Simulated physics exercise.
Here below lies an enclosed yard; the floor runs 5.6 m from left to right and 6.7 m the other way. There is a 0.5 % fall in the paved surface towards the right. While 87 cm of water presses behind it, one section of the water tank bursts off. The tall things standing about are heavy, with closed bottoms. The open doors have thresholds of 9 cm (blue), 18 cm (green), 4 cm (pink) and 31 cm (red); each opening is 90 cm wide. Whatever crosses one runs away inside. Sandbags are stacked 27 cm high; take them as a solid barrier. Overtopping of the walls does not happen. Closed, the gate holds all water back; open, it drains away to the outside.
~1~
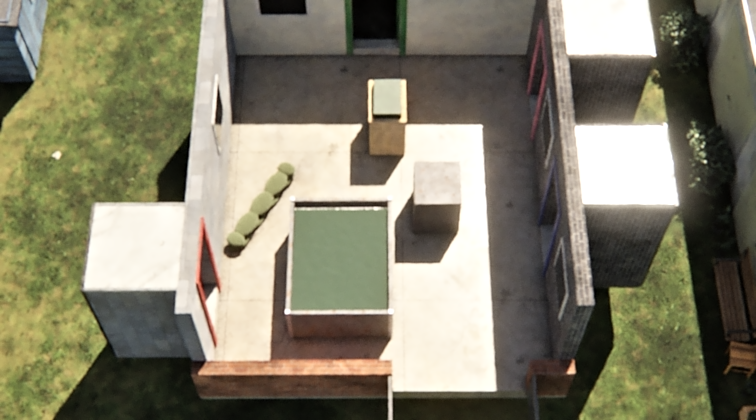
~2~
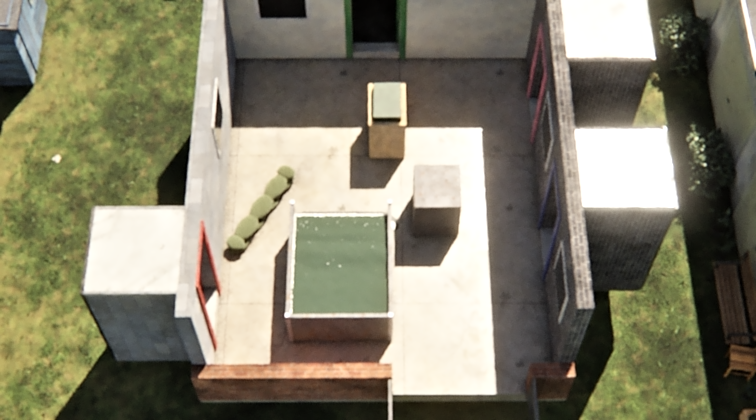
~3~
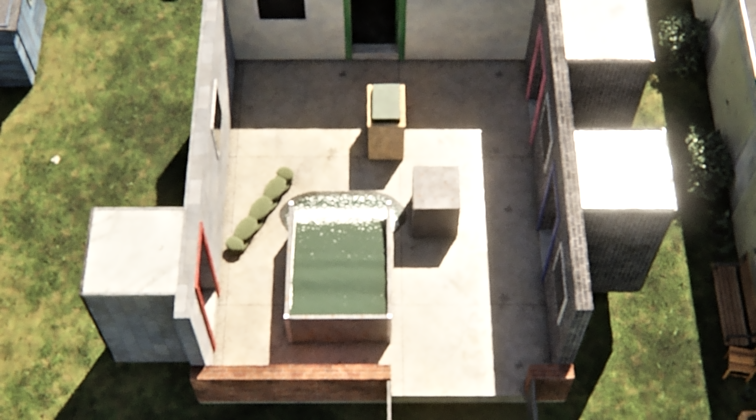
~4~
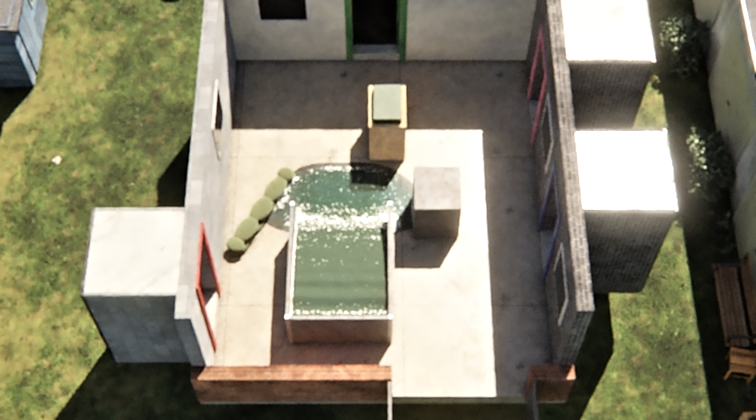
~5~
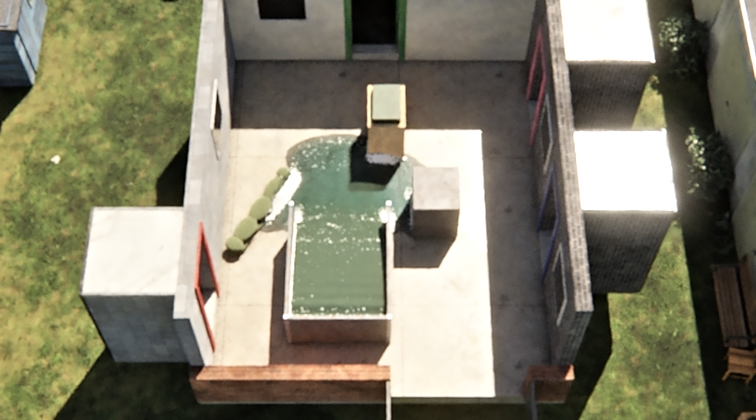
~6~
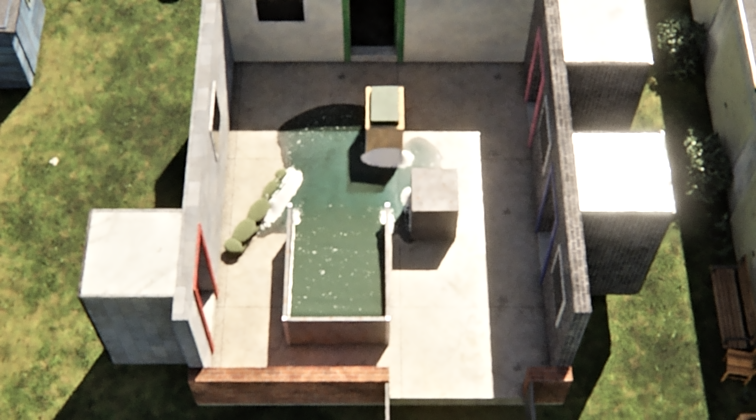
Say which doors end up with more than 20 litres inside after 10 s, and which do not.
My prediction: At the blue door the inflow will be within bounds; at the green door the inflow will be out of bounds; at the pink door the inflow will be out of bounds; at the red door the inflow will be within bounds.
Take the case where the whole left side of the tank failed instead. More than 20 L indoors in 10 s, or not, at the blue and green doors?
Lab note: Vs limit, blue door inside limit; green door inside limit.
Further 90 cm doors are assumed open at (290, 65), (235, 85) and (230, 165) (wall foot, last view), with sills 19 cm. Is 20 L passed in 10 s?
In sequence the answers are more than that, more than that and less than that.
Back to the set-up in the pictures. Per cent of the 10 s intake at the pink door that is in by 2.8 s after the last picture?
Some 25 per cent by then.
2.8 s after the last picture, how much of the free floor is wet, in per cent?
Wet share: Near 70 percent.
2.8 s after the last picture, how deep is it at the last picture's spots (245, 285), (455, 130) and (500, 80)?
2, 4, 18 cm.
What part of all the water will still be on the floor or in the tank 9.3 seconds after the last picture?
Close to 78 in a hundred remains.
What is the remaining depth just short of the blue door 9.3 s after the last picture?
I'd say close to 6.5 cm.
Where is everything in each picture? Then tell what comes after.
The first picture shows still water, 87 cm deep, in the water tank at (340, 256).
In the second picture, water pours out on the water tank's far side and has run 0.9 m, to (394, 227); typically 6 cm deep outside, 87 cm at the water tank's back.
In the third picture, the front is at (400, 211), 1.1 m from the gap on the water tank's far side; 1.3 m2 of floor is under water; 87 cm left at the back of the water tank.
In the fourth picture, water pours out on the water tank's far side and has run 1.5 m, to (410, 189); typically 12 cm deep outside, 80 cm at the water tank's back.
In the fifth picture, the front is at (363, 139), 2.0 m from the gap on the water tank's far side; 4.1 m2 of floor is under water; 73 cm left at the back of the water tank.
In the sixth picture, water pours out on the water tank's far side and has run 2.7 m, to (359, 109); typically 11 cm deep outside, 74 cm at the water tank's back.
Then, 0.7 s after the last picture water covers 40 % of the floor and is deepest (46 cm) near (375, 162); blue door not reached, green door 24 cm at the sill, 14 L in, pink door not reached, red door not reached.
Then, 1.5 s after the last picture water covers 55 % of the floor and is deepest (50 cm) near (244, 68); blue door not reached, green door 31 cm at the sill, 52 L in, pink door 4 cm at the sill, 18 L in, red door not reached.
Then, 2.8 s after the last picture water covers 70 % of the floor and is deepest (28 cm) near (254, 205); blue door 5 cm at the sill, 0 L in, green door 19 cm at the sill, 96 L in, pink door 18 cm at the sill, 81 L in, red door 3 cm at the sill, 0 L in.
Then, 5.3 s after the last picture water covers 90 % of the floor and is deepest (21 cm) near (243, 222); blue door 6 cm at the sill, 0 L in, green door 11 cm at the sill, 101 L in, pink door 13 cm at the sill, 216 L in, red door 1 cm at the sill, 0 L in.
Then, 9.3 s after the last picture water covers 95 % of the floor and is deepest (12 cm) near (365, 138); blue door 7 cm at the sill, 0 L in, green door 9 cm at the sill, 101 L in, pink door 9 cm at the sill, 306 L in, red door 4 cm at the sill, 0 L in.
